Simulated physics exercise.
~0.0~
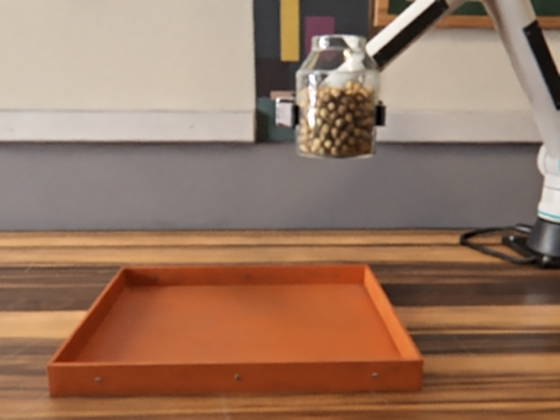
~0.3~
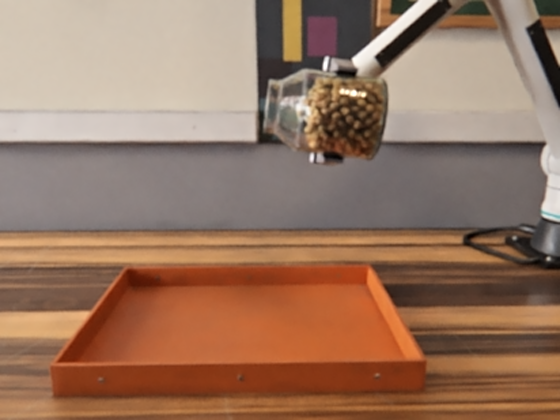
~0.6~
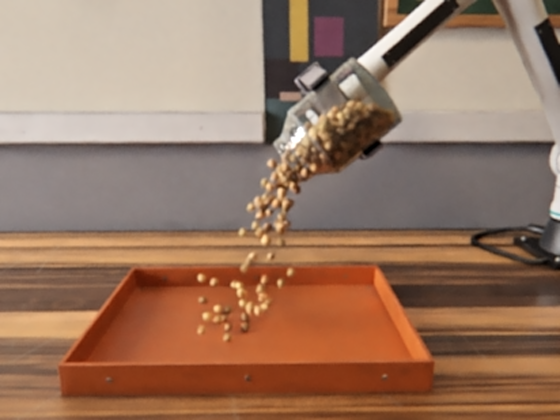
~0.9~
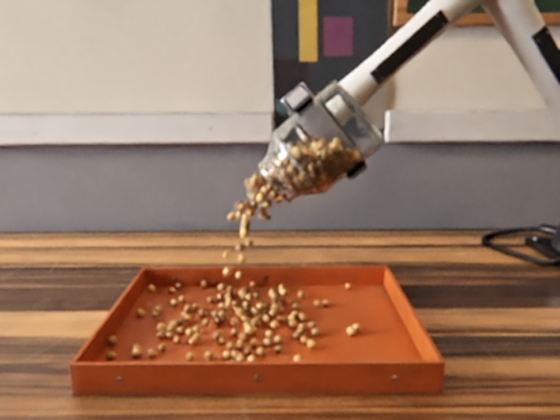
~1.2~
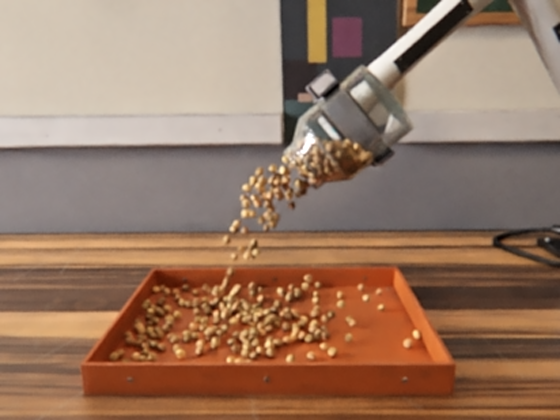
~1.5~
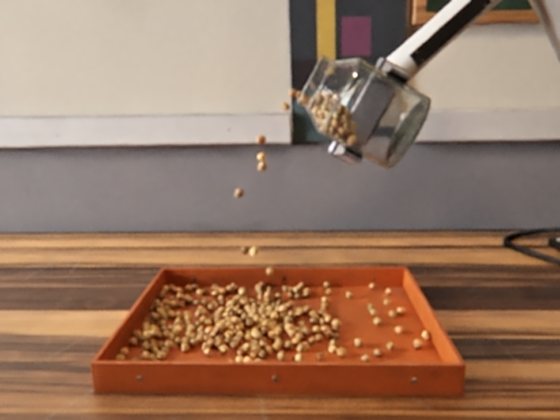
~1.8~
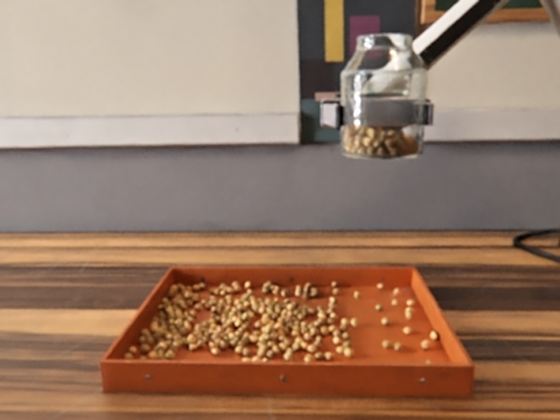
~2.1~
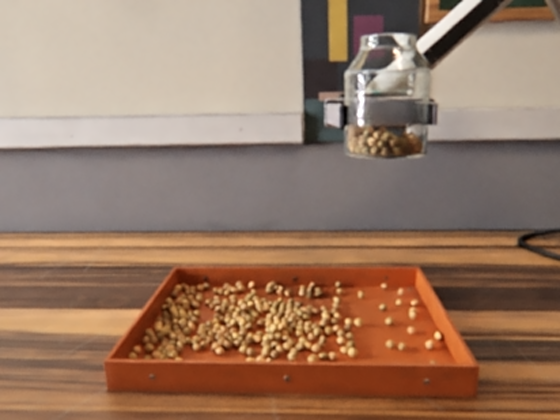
A robot arm tipped a glass jar of dried chickpeas over to the left, and they streamed down into a shallow orange tray; it then turned the jar upright again, leaving most of the chickpeas scattered across the tray and some still inside.
